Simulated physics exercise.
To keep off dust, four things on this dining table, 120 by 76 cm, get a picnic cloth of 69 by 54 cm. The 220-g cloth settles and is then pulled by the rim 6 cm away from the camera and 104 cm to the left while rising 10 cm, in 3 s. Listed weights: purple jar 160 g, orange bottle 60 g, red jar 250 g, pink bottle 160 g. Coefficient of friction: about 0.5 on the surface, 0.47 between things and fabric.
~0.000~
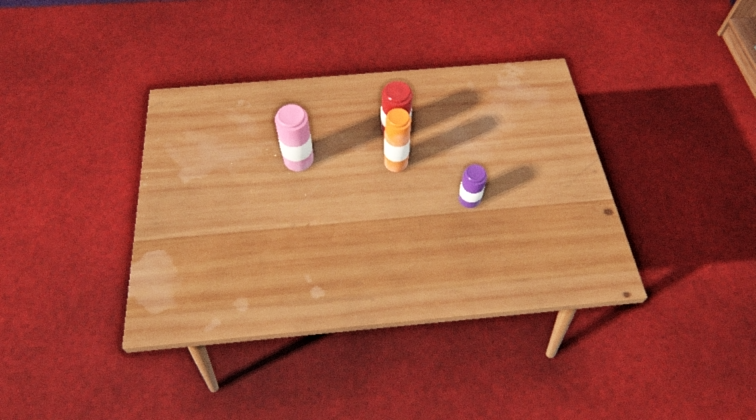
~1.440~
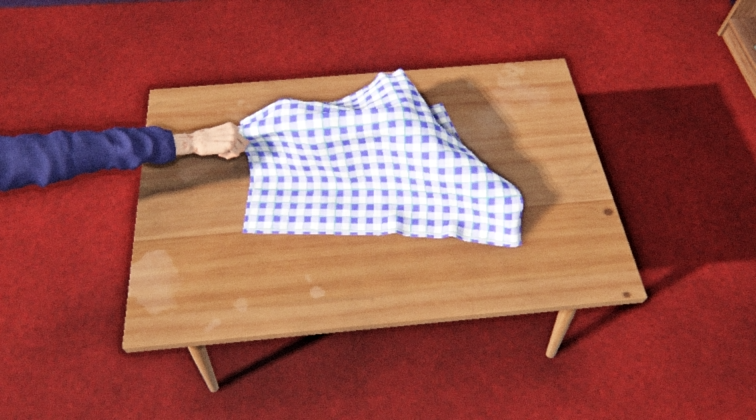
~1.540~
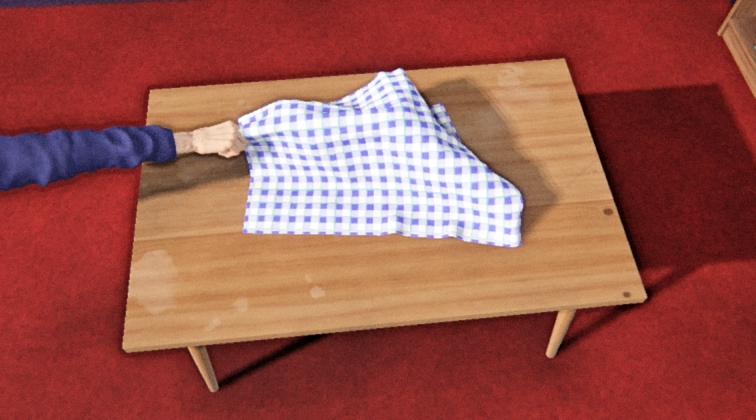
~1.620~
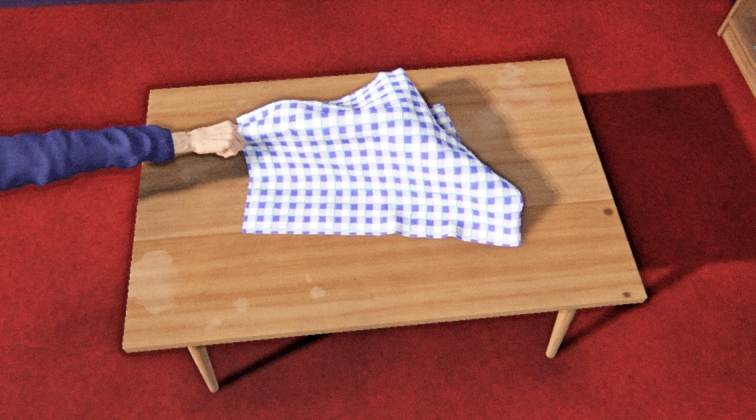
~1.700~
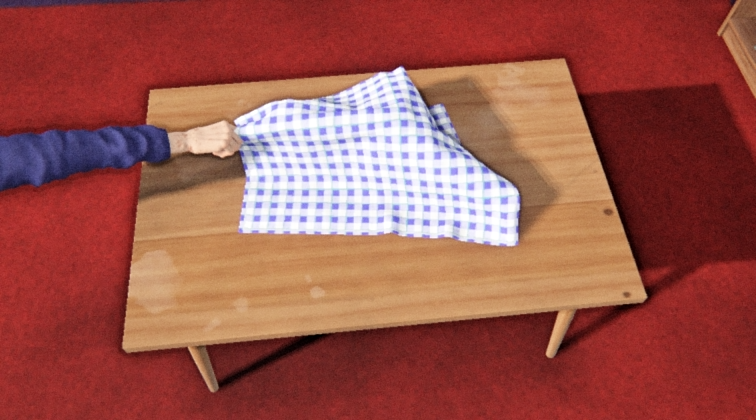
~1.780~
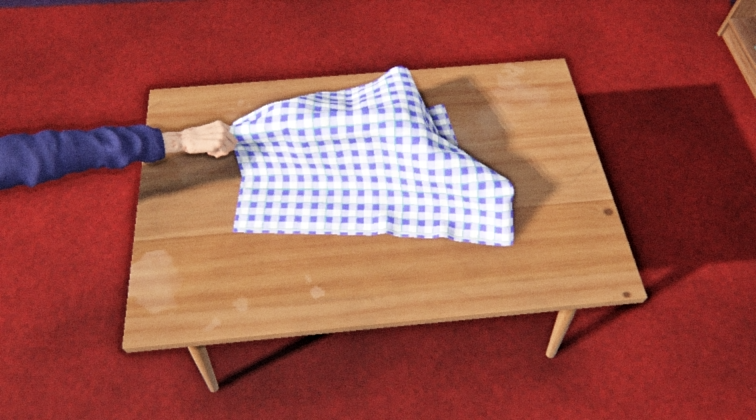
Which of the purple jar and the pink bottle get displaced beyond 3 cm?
Purple jar: Not displaced. Pink bottle: Displaced.
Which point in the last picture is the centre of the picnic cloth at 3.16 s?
I'd point to about (124, 181).
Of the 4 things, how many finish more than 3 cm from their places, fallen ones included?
After counting, the figure is 2.
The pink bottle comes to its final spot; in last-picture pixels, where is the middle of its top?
Rest point, last frame: Approx. (225, 180).
At 2.5 s, middle of the picnic cloth at (269, 180); pink bottle on its side, 12 cm off its start, orange bottle on its side, 14 cm off its start.
At 3.2 s, middle of the picnic cloth at (124, 181); pink bottle on its side, 16 cm off its start, orange bottle on its side, 14 cm off its start.
At 3.8 s, middle of the picnic cloth at a place out of view; pink bottle on its side, 17 cm off its start at (230, 162), orange bottle on its side, 14 cm off its start at (344, 151).
At 4.5 s, middle of the picnic cloth at a place out of view; pink bottle on its side, 19 cm off its start, orange bottle on its side, 14 cm off its start.
At 5.3 s, middle of the picnic cloth at a place out of view; pink bottle on its side, 20 cm off its start at (225, 180), purple jar 1 cm off its start at (475, 174), orange bottle on its side, 14 cm off its start at (345, 148).
